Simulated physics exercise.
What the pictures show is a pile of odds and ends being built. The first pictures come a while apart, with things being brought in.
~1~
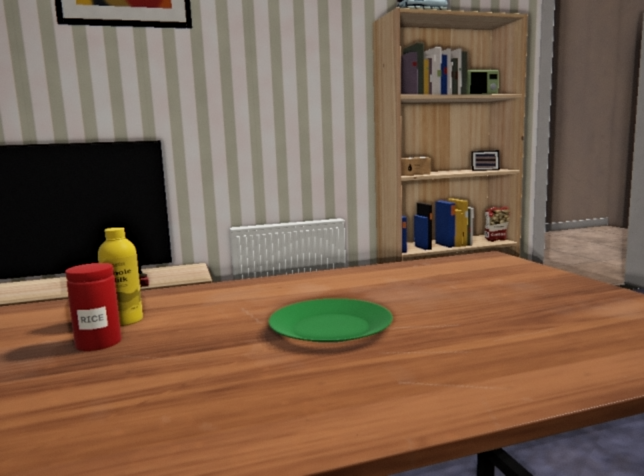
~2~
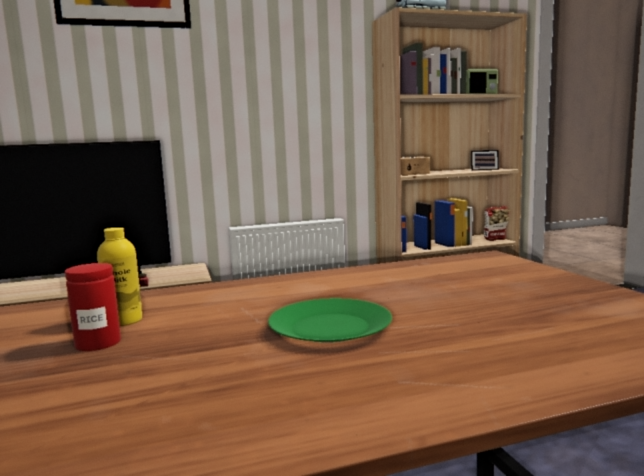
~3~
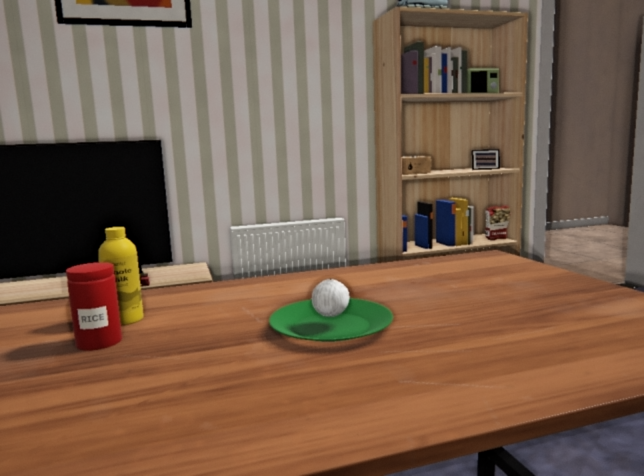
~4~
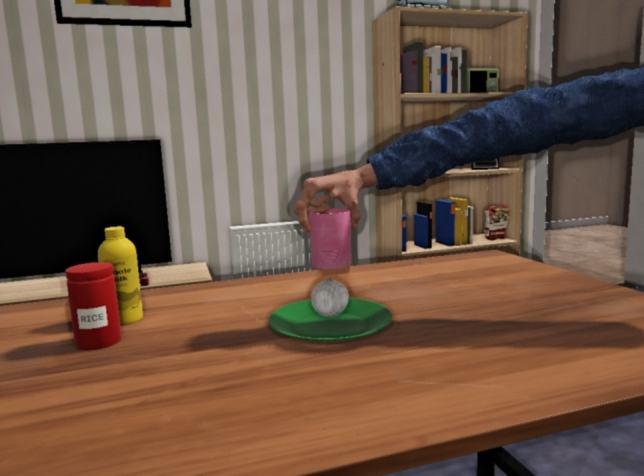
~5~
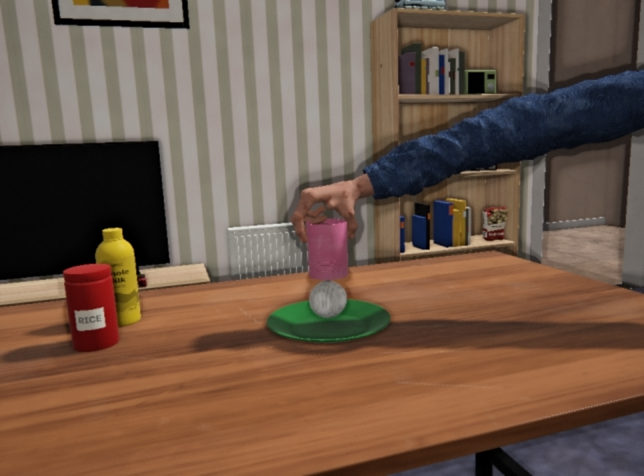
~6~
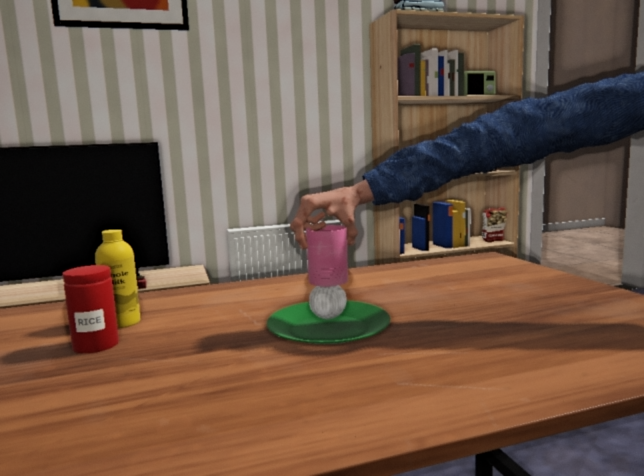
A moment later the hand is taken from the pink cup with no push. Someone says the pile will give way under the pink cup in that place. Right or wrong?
Right, it gives way.
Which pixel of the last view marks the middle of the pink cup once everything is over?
At about (436, 298).
Then, 0.50 s on from there, pink cup turned 40° from how it was put near (352, 261).
Then, 0.70 s on from there, pink cup now fallen.
Then, 0.80 s on from there, things are still on the move.
Then, 2.00 s on from there, nothing new.
In the end, fallen, pink cup; the other 4 unmoved. At the end, from the last picture's camera, pink cup near (436, 298). The pile gives way.
